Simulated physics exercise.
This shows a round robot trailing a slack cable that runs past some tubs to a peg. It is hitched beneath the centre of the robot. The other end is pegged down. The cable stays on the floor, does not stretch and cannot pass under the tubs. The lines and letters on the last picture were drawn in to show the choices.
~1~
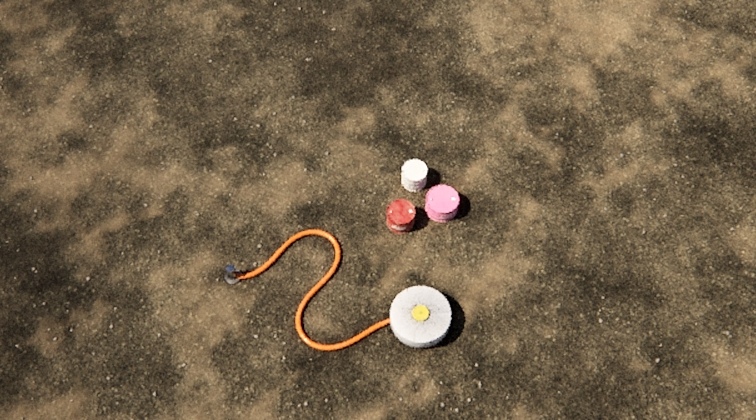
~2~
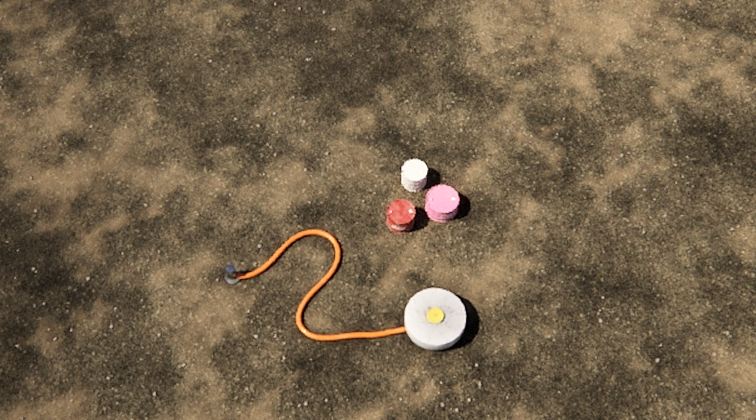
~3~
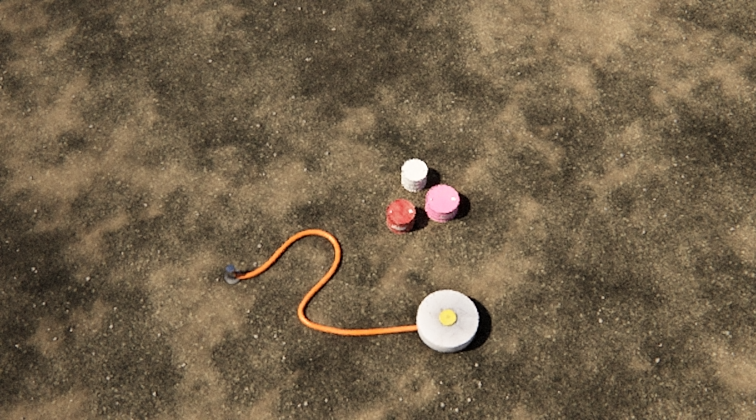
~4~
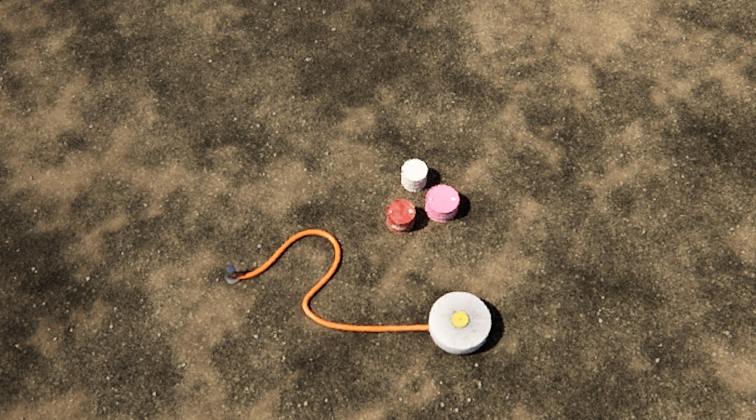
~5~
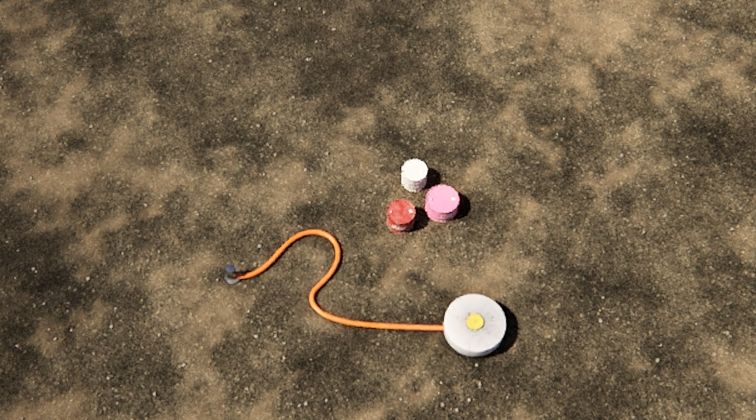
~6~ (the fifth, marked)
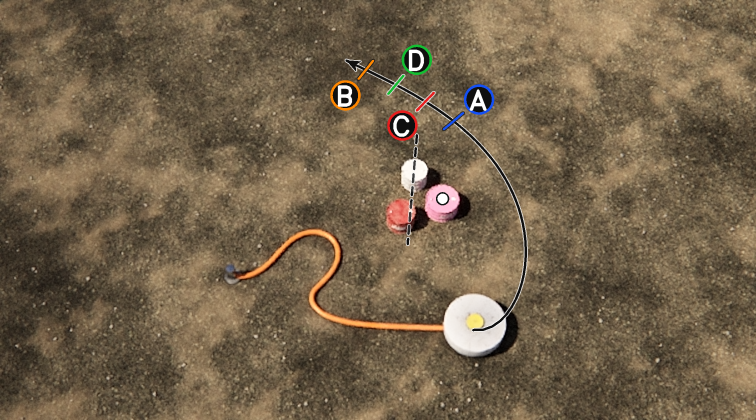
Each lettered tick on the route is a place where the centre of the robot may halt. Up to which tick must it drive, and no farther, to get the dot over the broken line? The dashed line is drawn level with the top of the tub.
It can halt at D.
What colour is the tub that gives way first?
The pink tub.
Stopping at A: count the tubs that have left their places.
By then, none.
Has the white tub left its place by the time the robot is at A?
No.
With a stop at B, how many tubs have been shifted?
Three.
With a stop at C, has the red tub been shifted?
By then, no.
On the copy, A at (454, 121); B at (366, 70); C at (425, 102); D at (396, 85); the dashed line at (412, 188); the route from (473, 330) via (496, 164) to (347, 61); the white dot at (443, 199).
On D. First, robot (526, 229); pink tub (442, 203).
Then, robot (474, 133); pink tub (442, 203).
Finally, robot (396, 79); pink tub (399, 187); white tub (406, 163); red tub (380, 207); the dot on the pink tub is over the dashed line.
By contrast, A leaves the dotted tub short, at (442, 203); B does it too, but is farther than needed; C leaves the dotted tub short, at (419, 194).
